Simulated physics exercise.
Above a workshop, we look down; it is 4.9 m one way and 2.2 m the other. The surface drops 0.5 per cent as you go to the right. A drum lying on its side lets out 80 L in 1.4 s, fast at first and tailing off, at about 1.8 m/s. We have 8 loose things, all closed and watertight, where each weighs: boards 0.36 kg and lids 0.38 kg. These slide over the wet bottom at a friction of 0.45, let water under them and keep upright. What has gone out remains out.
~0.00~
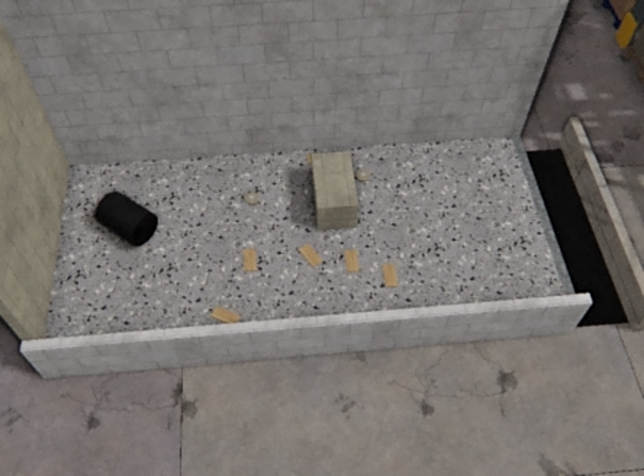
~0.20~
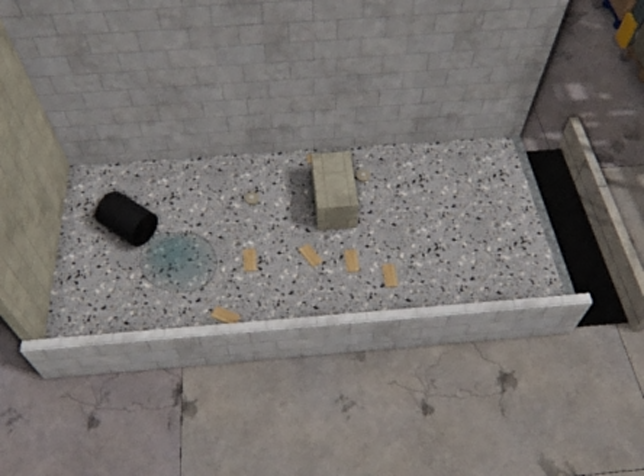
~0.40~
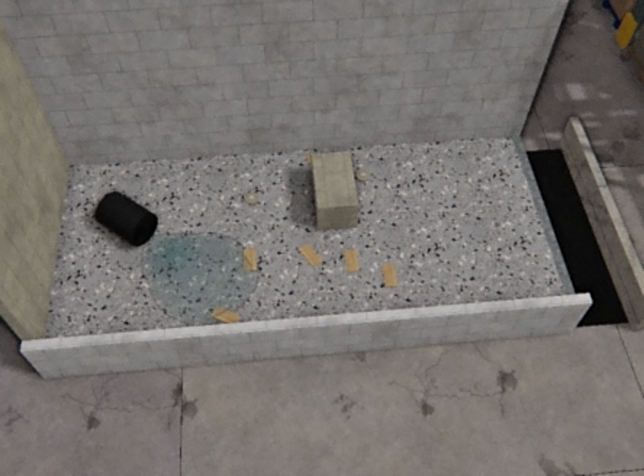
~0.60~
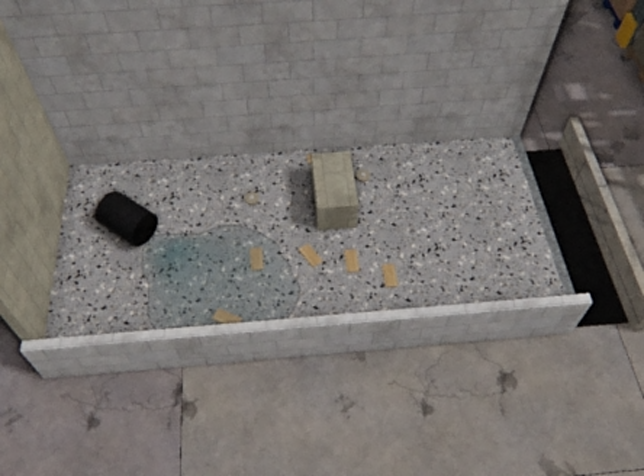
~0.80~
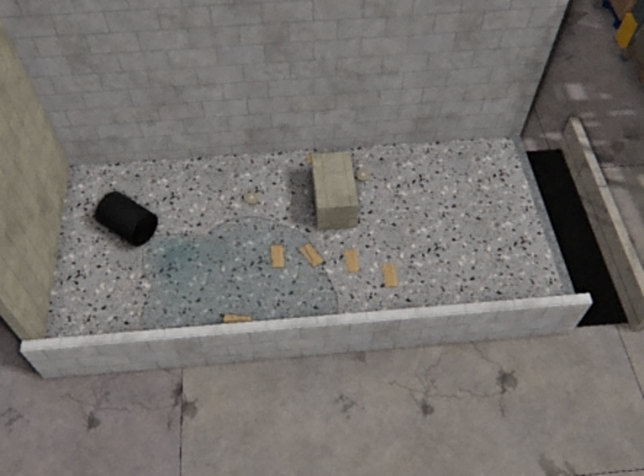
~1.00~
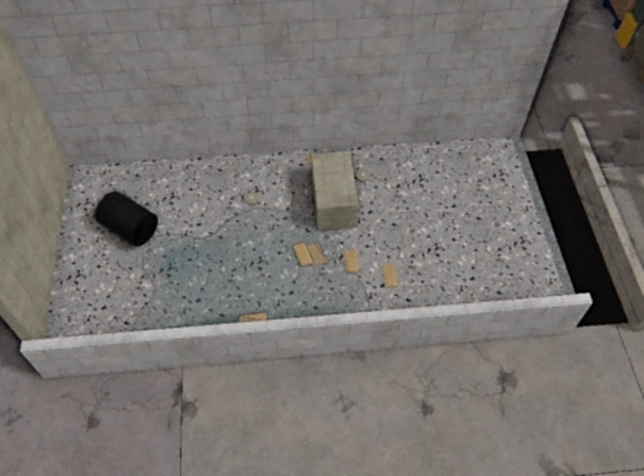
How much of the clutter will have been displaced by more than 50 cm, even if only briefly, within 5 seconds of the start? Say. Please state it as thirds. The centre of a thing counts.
I reckon only the one-third line is reached, not the two-thirds one.
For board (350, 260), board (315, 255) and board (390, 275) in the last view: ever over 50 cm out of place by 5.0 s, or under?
Beyond the mark, beyond the mark, beyond the mark.
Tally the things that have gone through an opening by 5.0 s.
The number I get is 3.
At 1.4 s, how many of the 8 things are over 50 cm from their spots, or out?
Result: 2.
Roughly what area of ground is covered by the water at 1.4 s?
3.0 m2.
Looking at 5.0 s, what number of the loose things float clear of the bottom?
At that moment it comes to 0.
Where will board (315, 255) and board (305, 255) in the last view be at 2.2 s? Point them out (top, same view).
Around (430, 235) and (409, 237).
After 1.4 s 2 of 8 are over 50 cm from their spots; 3 afloat.
After 2.2 s 5 of 8 are over 50 cm from their spots; 4 afloat.
After 3.5 s 5 of 8 are over 50 cm from their spots; 2 afloat.
After 5.0 s 5 of 8 are over 50 cm from their spots, and 5 have been at some point; 0 afloat.
